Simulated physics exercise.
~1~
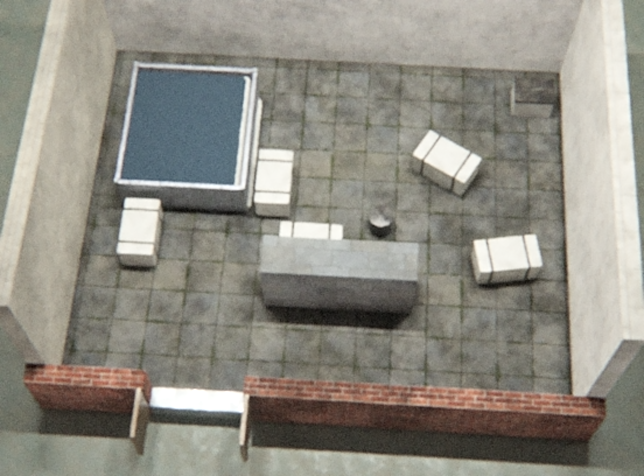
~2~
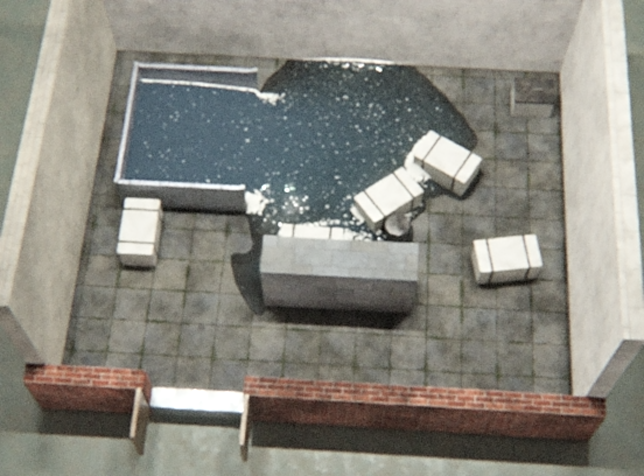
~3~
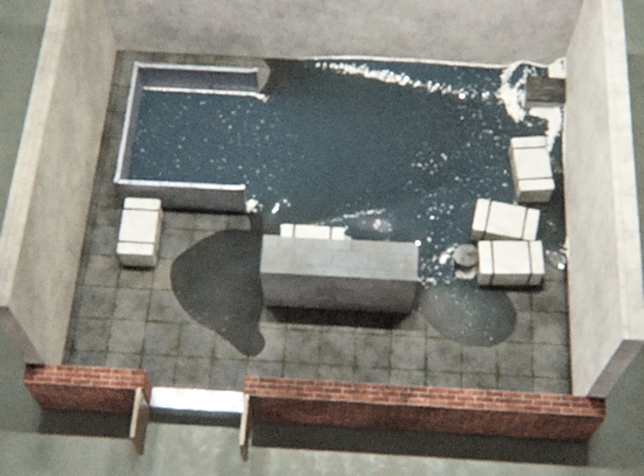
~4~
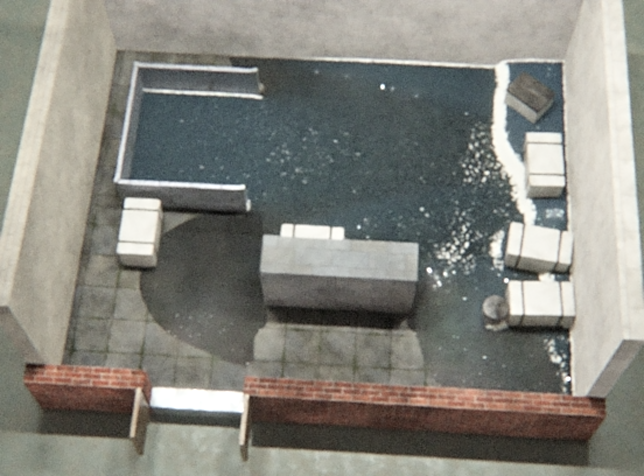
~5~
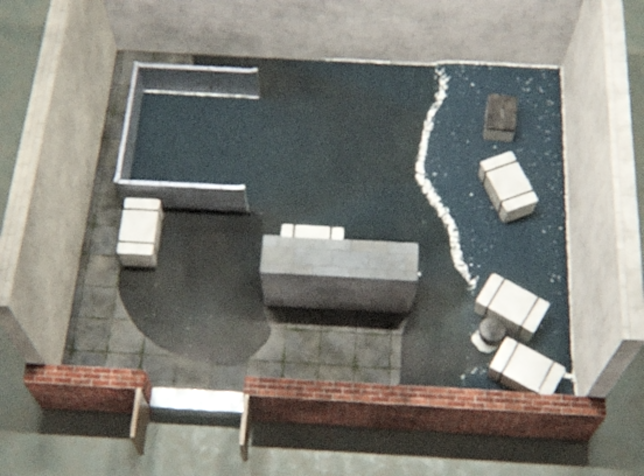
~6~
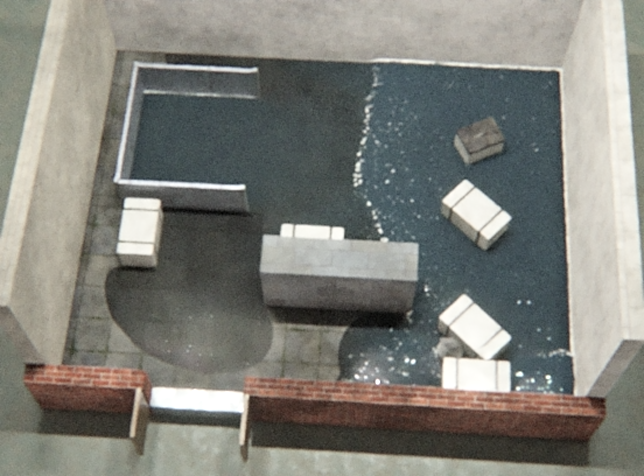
Water burst from the side of a big tank and flooded across the tiled floor, shoving white strapped boxes toward the right wall, then it surged back, and several boxes ended up drifting leftward along the right side and brick front.
